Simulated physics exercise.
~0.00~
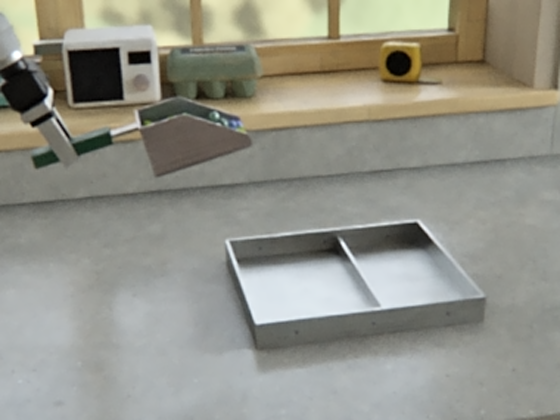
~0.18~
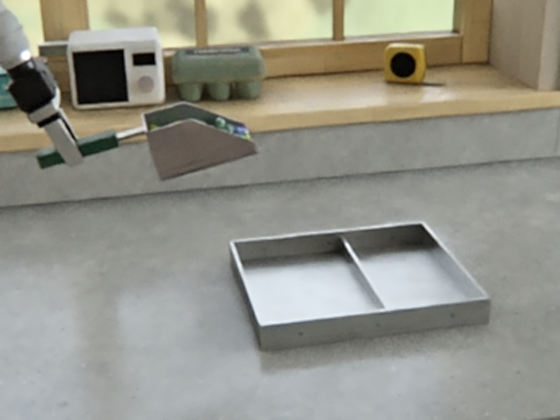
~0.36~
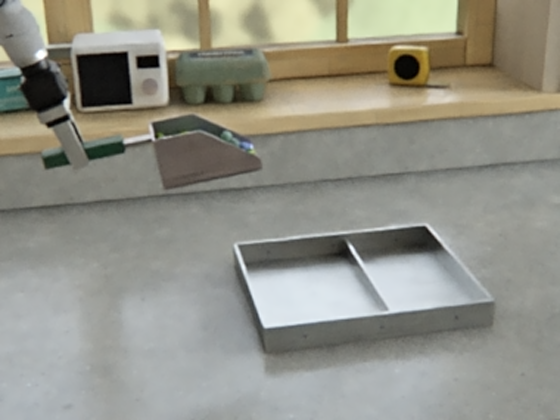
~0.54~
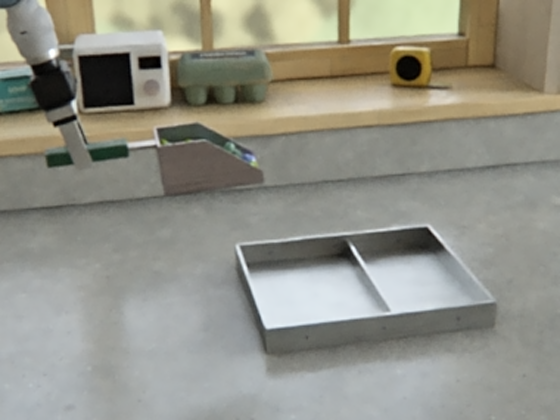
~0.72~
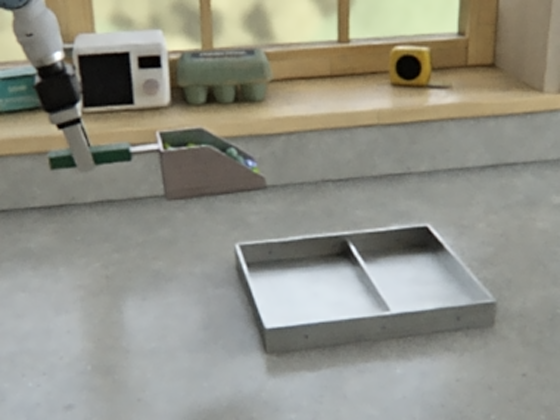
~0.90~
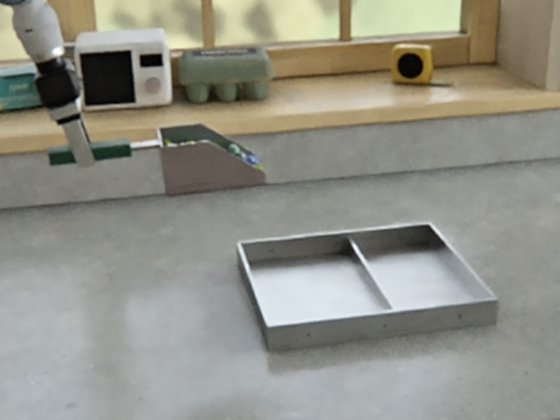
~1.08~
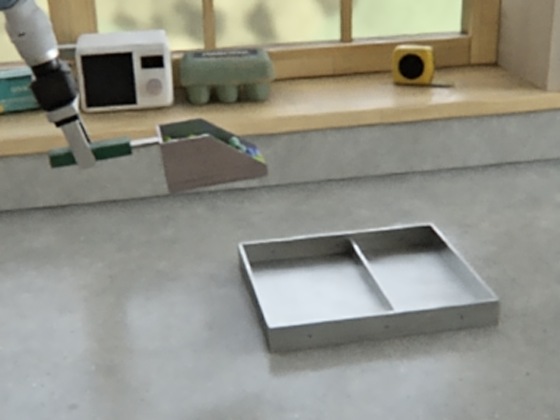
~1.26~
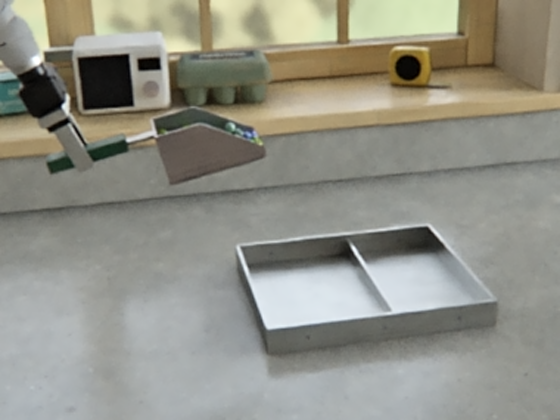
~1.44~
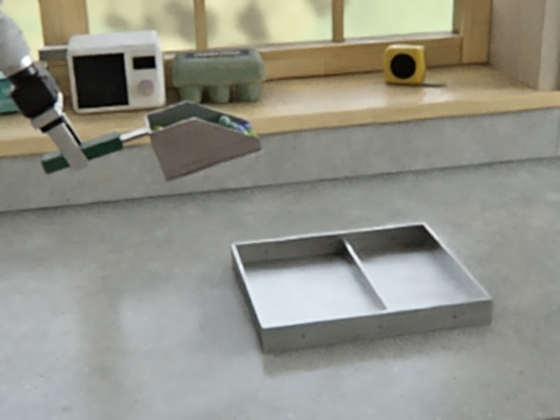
Robot arm lowering a scoop of small round sweets beside a divided grey tray, then raising and tilting it back, sweets still aboard.
